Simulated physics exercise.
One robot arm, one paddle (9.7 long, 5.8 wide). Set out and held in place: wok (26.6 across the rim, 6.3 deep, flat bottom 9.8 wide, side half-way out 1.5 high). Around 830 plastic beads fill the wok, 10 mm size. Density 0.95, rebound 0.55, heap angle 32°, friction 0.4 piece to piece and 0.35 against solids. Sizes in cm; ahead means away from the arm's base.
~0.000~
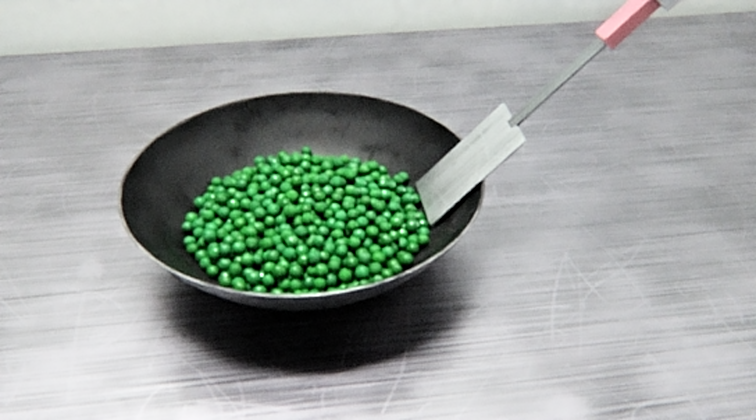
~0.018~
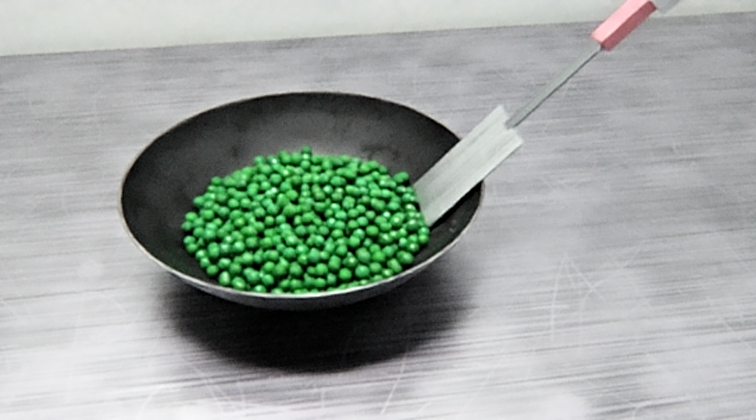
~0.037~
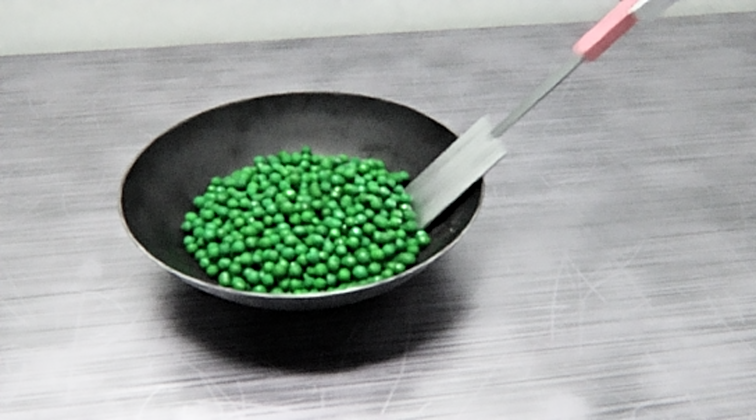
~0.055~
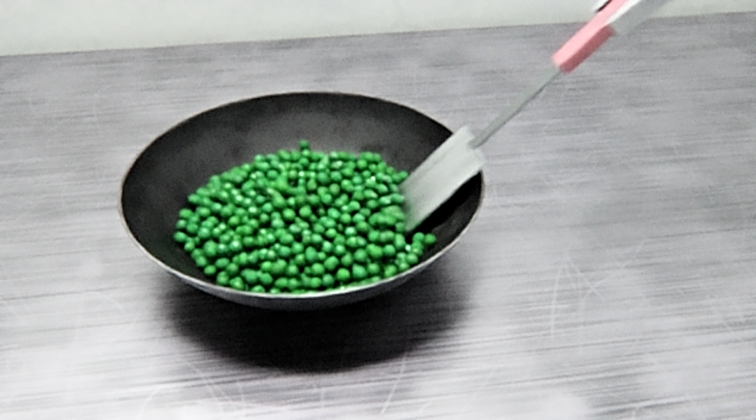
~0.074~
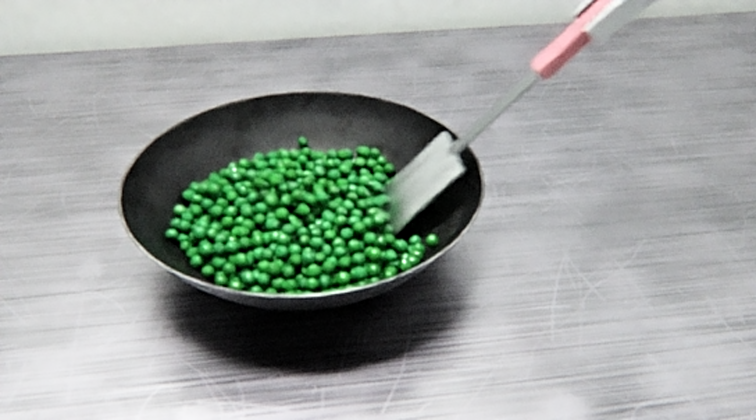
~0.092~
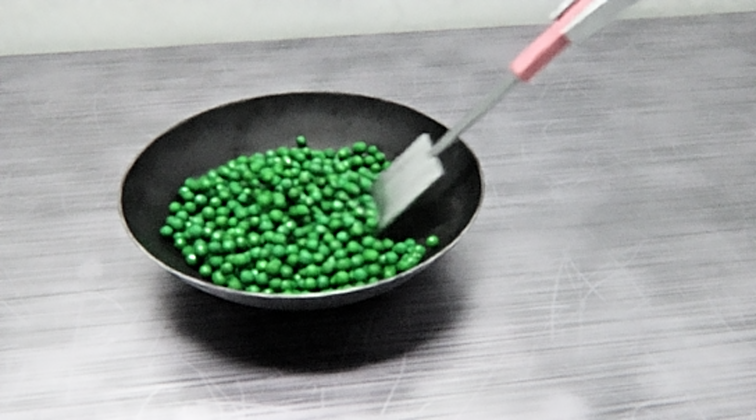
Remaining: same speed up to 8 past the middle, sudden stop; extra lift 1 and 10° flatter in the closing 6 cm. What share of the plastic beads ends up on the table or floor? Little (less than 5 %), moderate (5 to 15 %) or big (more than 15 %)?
Share on the table or floor: Moderate (5 to 15 %).
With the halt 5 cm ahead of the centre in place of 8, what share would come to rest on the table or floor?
It would be near 0 per cent.
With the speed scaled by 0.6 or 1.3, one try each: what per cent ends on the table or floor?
About 0 and 15 per cent.
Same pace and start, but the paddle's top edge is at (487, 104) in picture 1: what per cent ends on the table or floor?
About 10 per cent.
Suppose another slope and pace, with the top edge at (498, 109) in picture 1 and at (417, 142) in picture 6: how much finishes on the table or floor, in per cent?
About 5 per cent.
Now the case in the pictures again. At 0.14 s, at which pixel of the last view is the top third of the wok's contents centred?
Near (262, 211).
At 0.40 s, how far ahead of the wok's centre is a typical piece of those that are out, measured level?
Some 16 cm.
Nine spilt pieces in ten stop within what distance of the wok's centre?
About 35 cm.
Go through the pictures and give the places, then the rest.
In the first picture, paddle top edge at (515, 121), sloping 46°; upper third of the load around (306, 211), from x 190 to 425, top at y 150; 830 in the wok.
In the second picture, paddle top edge at (511, 124), sloping 46°; upper third of the load around (306, 211), from x 190 to 425, top at y 150.
In the third picture, paddle top edge at (495, 134), sloping 46°; upper third of the load around (310, 210), from x 190 to 425, top at y 150.
In the fourth picture, paddle top edge at (474, 144), sloping 46°; upper third of the load around (303, 209), from x 180 to 430, top at y 145.
In the fifth picture, paddle top edge at (454, 150), sloping 46°; upper third of the load around (297, 209), from x 170 to 430, top at y 140.
In the sixth picture, paddle top edge at (434, 153), sloping 46°; upper third of the load around (289, 209), from x 165 to 435, top at y 140; 830 in the wok.
After 0.14 s, sloping 46°, highest piece 6 above the table; 830 in the wok.
After 0.18 s, sloping 42°, highest piece 6 above the table; 830 in the wok.
After 0.40 s, sloping 36°, highest piece 7 above the table; 772 in the wok, 35 on the table or floor, 23 on the blade or in flight.
After 1.45 s, sloping 36°, highest piece 7 above the table; 771 in the wok, 59 on the table or floor.
At rest, 771 in the wok, 59 on the table or floor. That is 7 % on the table or floor.
